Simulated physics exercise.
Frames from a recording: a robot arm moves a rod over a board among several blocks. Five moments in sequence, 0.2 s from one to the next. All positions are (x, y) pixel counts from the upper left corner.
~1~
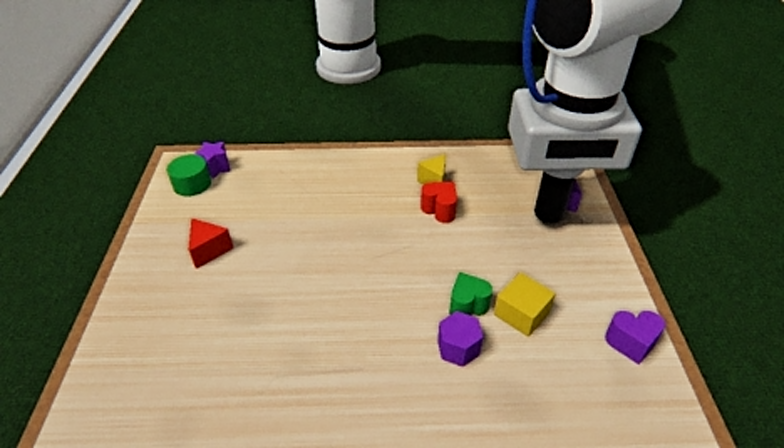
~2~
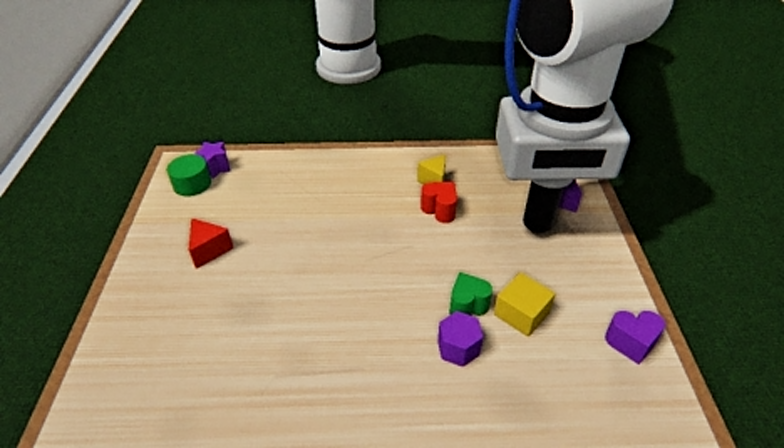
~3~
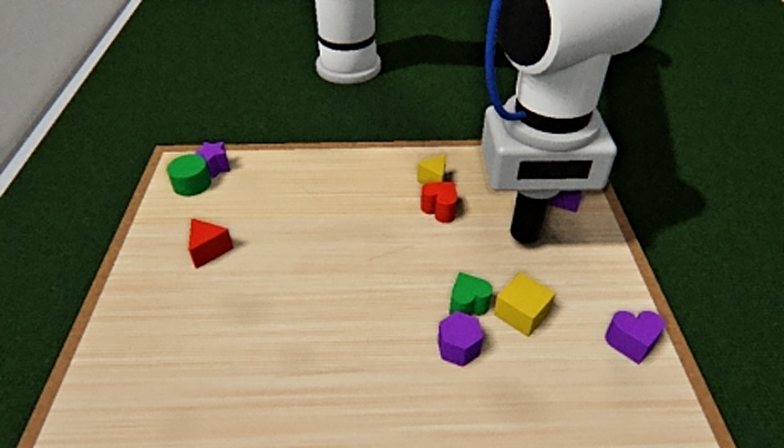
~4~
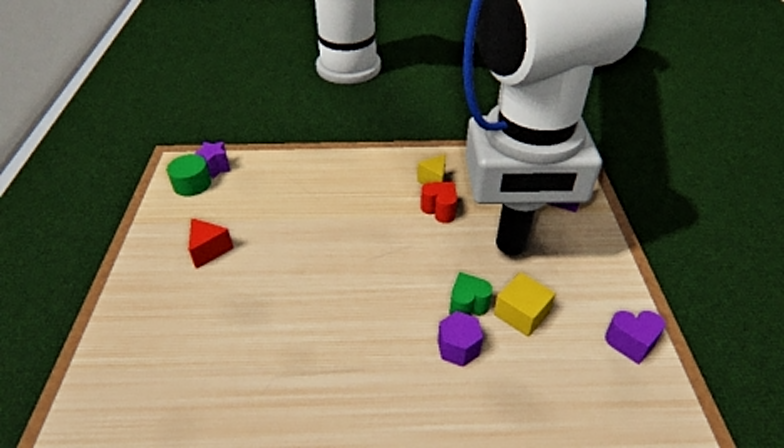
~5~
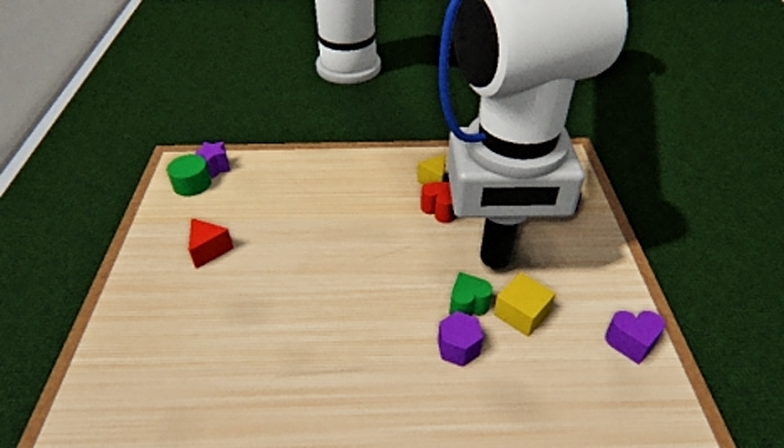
Robot arm moving a black rod down and left across a wooden board toward the viewer, the scattered coloured blocks staying still.
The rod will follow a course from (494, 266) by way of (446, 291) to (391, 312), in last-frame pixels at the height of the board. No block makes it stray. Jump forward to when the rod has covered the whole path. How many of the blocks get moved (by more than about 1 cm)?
Most likely one.
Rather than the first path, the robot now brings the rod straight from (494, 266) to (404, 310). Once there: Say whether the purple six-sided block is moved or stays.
That block is not shifted.
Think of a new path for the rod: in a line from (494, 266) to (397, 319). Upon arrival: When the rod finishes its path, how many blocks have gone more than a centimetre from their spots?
The number of blocks that move over 1 cm is one.
The first path, step by step. One third of the way, rod at (463, 276); green heart-shaped block at (469, 290), turned 10° anticlockwise.
Two thirds of the way, rod at (428, 291); green heart-shaped block at (461, 296), turned 55° anticlockwise.
At the end, rod at (391, 304); green heart-shaped block at (461, 296), turned 55° anticlockwise; yellow four-sided block in place.
